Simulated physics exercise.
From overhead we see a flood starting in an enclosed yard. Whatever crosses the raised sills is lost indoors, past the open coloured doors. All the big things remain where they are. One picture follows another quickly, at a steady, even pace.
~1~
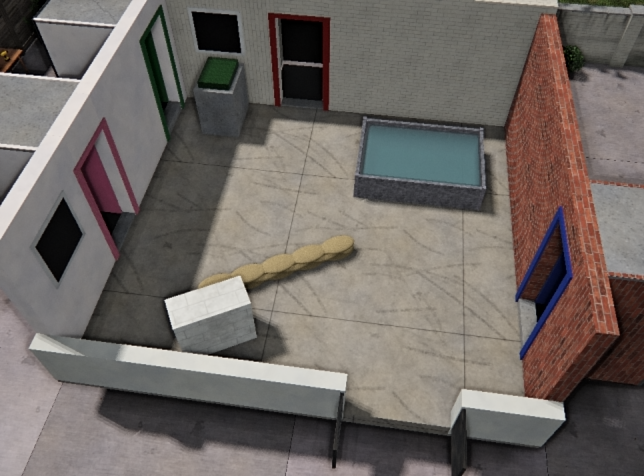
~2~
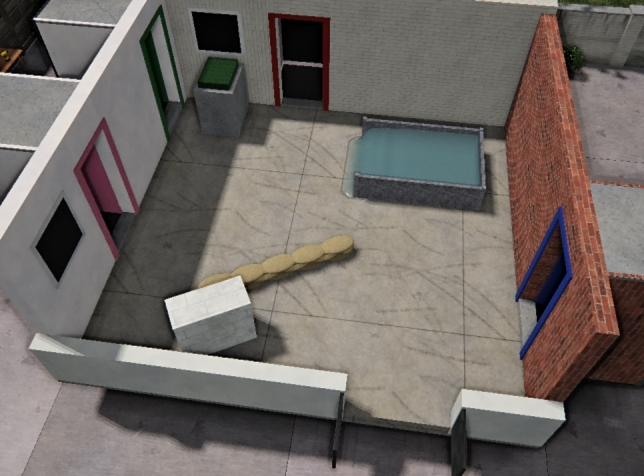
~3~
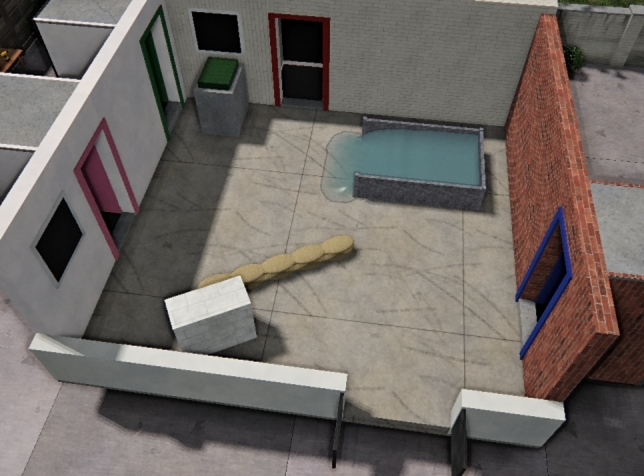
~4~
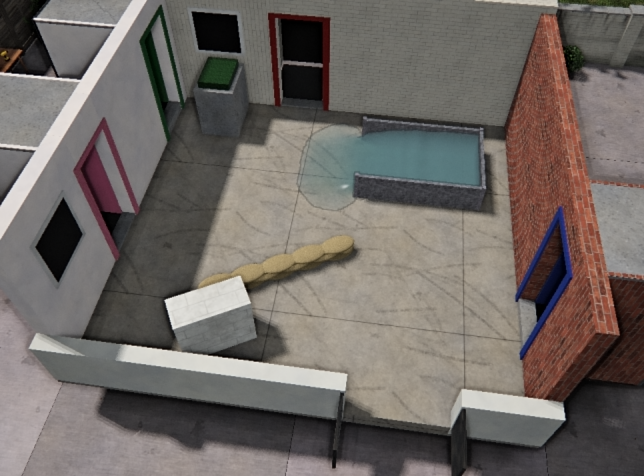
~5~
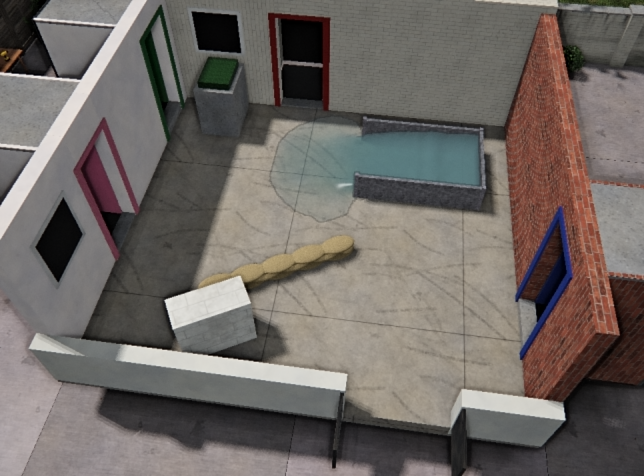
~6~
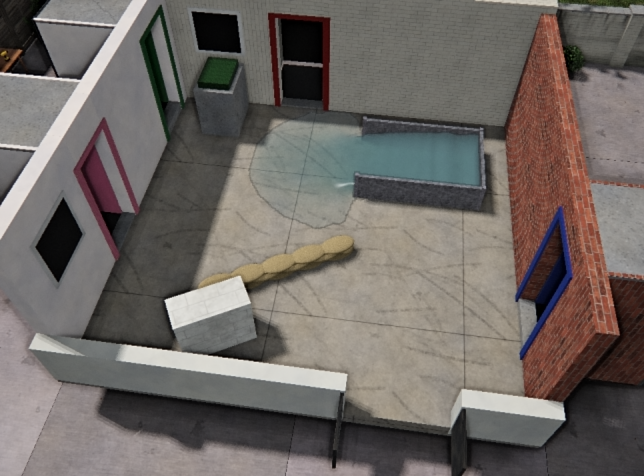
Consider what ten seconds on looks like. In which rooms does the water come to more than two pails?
Result: Blue door: Two buckets at most; pink door: Above two buckets; green door: Two buckets at most; red door: Above two buckets.
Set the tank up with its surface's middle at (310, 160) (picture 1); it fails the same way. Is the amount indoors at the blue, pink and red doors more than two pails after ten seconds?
My answer is that the blue door ends up beneath, the pink door ends up above and the red door ends up beneath.
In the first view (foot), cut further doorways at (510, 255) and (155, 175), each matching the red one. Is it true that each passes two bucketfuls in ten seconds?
The first stays short of it, the second crosses the line.
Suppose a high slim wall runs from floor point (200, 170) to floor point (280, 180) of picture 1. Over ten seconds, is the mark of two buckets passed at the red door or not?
The red door exceeds the limit.
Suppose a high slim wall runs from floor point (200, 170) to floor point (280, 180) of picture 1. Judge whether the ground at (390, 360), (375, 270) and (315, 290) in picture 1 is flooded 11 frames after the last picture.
Results in order: Bone-dry / bone-dry / bone-dry.
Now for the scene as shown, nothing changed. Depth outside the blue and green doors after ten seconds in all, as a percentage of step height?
Near 10 and 10 per cent, in that order.
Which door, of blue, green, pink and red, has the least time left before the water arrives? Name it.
Go with the red door.
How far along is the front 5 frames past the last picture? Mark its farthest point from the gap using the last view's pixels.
I'd go with roughly (159, 163).
A moment on, water covers 25 % of the floor; the blue door not reached, the pink door not reached, the green door not reached, the red door wet at the sill, nothing in.
Next, water covers 35 % of the floor; the blue door not reached, the pink door not reached, the green door wet at the sill, nothing in, the red door under two buckets in.
Then, water covers 45 % of the floor; the blue door not reached, the pink door under two buckets in, the green door wet at the sill, nothing in, the red door over two buckets in.
Later, water covers 55 % of the floor; the blue door not reached, the pink door over two buckets in, the green door wet at the sill, nothing in, the red door far over two buckets in.
In the end, water covers 80 % of the floor; the blue door wet at the sill, nothing in, the pink door over two buckets in, the green door wet at the sill, nothing in, the red door far over two buckets in.
